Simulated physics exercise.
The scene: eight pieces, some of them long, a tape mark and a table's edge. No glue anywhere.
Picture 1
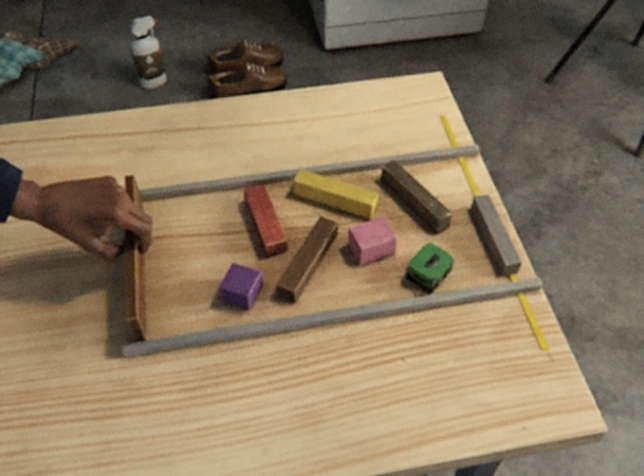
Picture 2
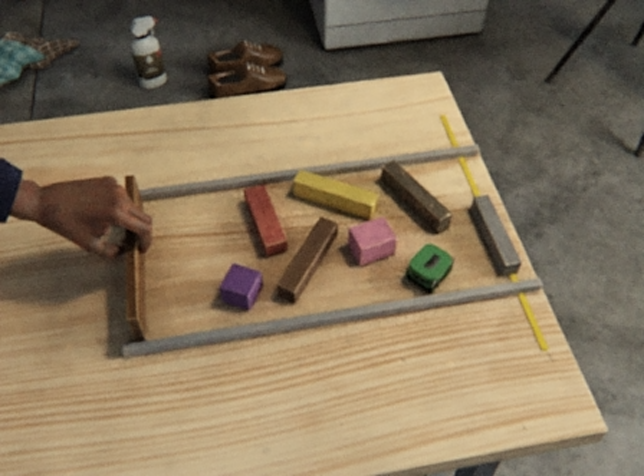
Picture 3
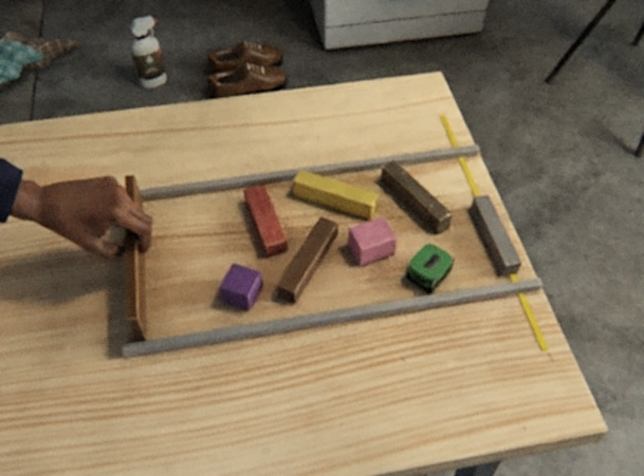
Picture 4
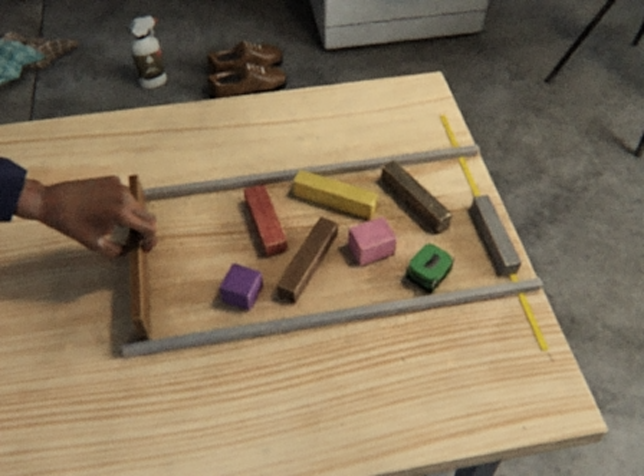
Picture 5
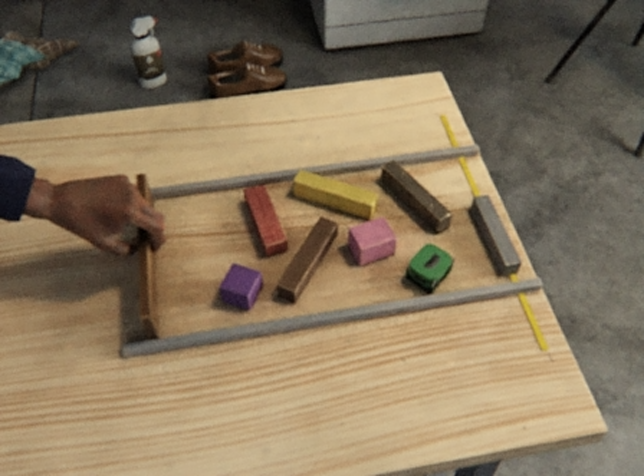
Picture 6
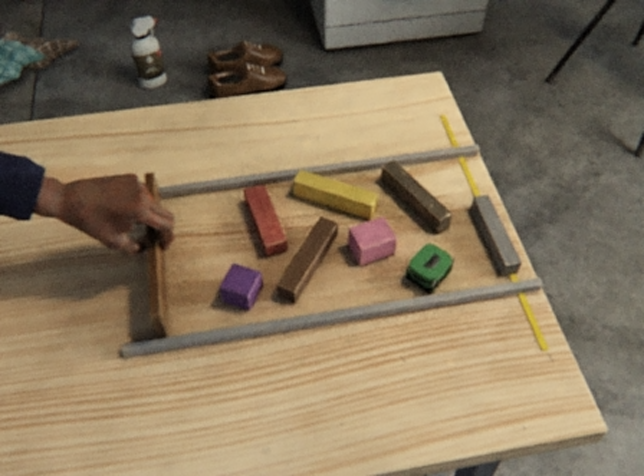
The clip shows a hand holding an upright wooden board between two grey rails on a table, then sliding it slightly to the right, while the coloured blocks and bars between the rails stay still.
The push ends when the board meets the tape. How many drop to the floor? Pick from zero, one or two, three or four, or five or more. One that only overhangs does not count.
As it turns out, the number that fall off is five or more.
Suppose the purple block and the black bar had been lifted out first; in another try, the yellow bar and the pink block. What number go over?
5 in the first case, 4 in the second.
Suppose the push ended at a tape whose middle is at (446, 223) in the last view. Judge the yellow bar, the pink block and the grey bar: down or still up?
The yellow bar stays on; the pink block tumbles off; the grey bar tumbles off.
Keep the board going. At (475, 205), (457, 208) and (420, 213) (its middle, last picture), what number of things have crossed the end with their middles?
Past the end: 6, 4 and 1.
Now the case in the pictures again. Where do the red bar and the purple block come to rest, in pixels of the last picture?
About (489, 189), and the other about (517, 237).
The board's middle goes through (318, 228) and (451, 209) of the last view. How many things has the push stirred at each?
The counts are 5 and 8.
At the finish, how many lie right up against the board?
2 of them.
Soon after, none off yet; grey bar at rest near (495, 234); black bar at rest near (415, 196); green case at rest near (430, 268).
At rest, the number that fall off is five or more; fallen, brown stick, yellow bar, pink block, green case, black bar and grey bar.
